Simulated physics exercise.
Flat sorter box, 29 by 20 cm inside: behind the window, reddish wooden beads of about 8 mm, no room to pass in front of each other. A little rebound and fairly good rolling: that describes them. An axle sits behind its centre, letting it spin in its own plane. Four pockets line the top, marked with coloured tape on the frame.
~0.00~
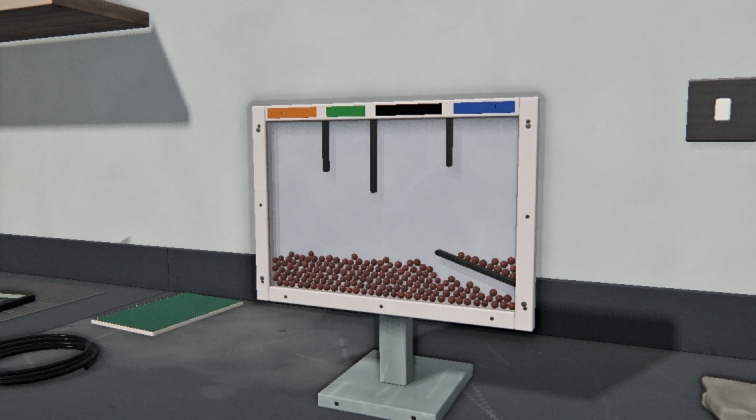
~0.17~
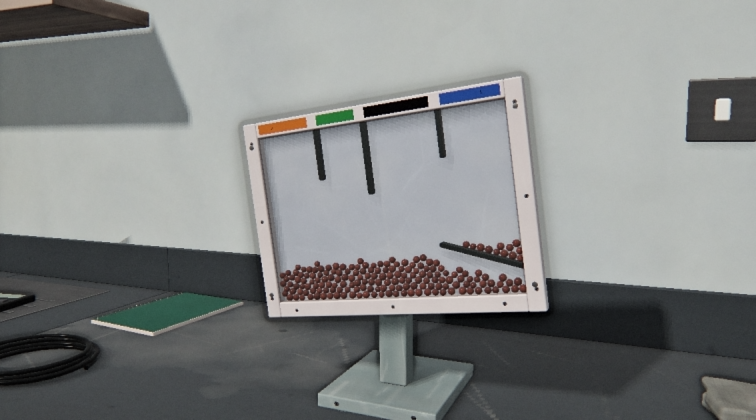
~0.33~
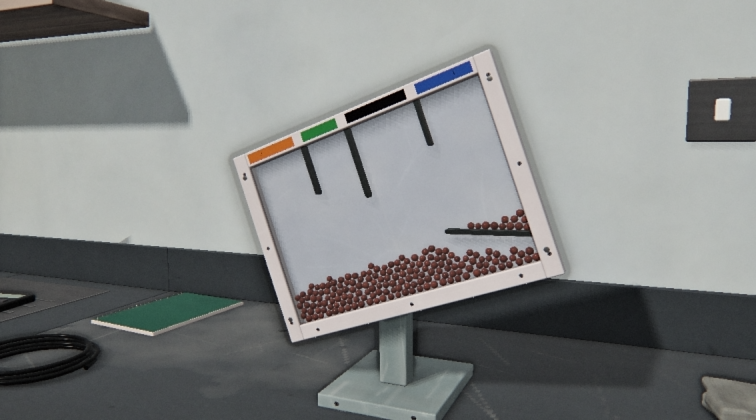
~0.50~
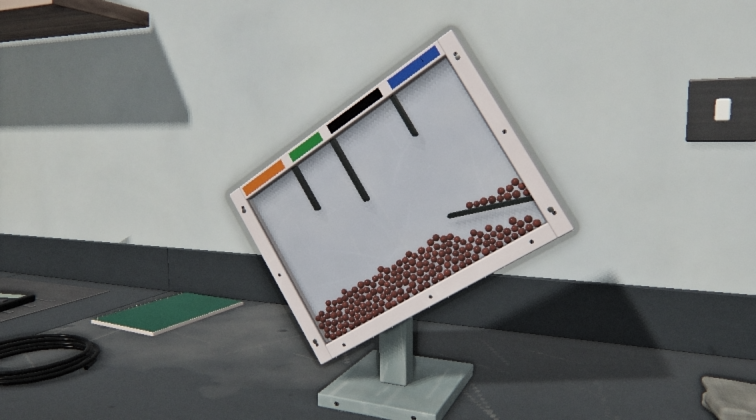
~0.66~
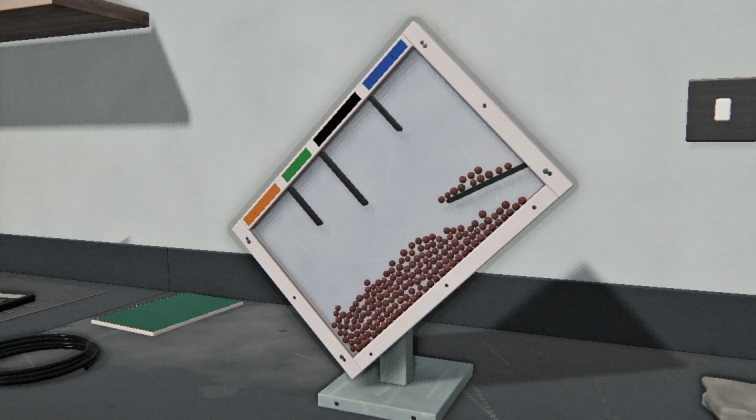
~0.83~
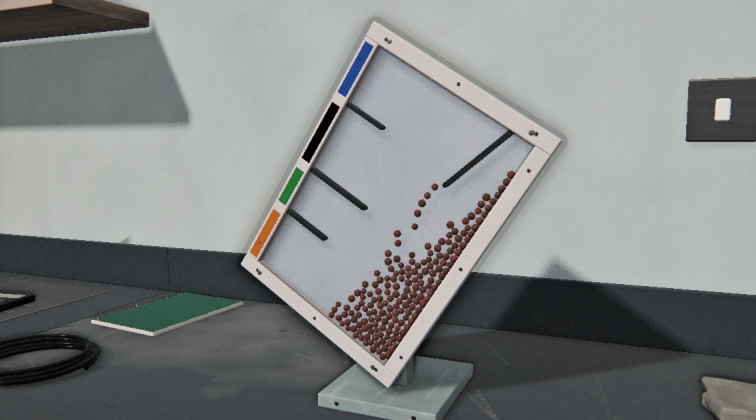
A framed clear-fronted box on a stand rotating steadily anticlockwise, its reddish beads sliding off an inner ledge and heaping in the lower corner.
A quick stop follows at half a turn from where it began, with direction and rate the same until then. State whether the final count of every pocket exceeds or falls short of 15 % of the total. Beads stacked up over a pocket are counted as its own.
Orange: Exceeds it; green: Exceeds it; black: Falls short; blue: Falls short.
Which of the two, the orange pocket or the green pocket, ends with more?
That would be the orange pocket.
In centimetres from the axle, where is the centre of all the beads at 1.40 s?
Offset from axle: Approx. 5 cm right, 9 cm below.
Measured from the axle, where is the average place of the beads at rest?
The middle sits some 9 centimetres right and 5 centimetres below the axle.
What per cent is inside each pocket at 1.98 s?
Orange pocket: 35; green pocket: 0; black pocket: 0; blue pocket: 0.
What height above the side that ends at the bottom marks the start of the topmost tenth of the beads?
That height is around 9 cm.
After 1.40 s it has turned 100°, the beads' middle is 5 cm right of and 9 cm below the axle; inside pockets, orange 10 %.
After 1.98 s it has turned 143°, the beads' middle is 9 cm right of and 8 cm below the axle; inside pockets, orange 35 %.
After 2.54 s it has turned 180°, the beads' middle is 10 cm right of and 4 cm below the axle; inside pockets, orange 35 %, green 10 %.
In the end, by 3.5 s, orange 65 %, green 35 %, black 0 %, blue 0 %.
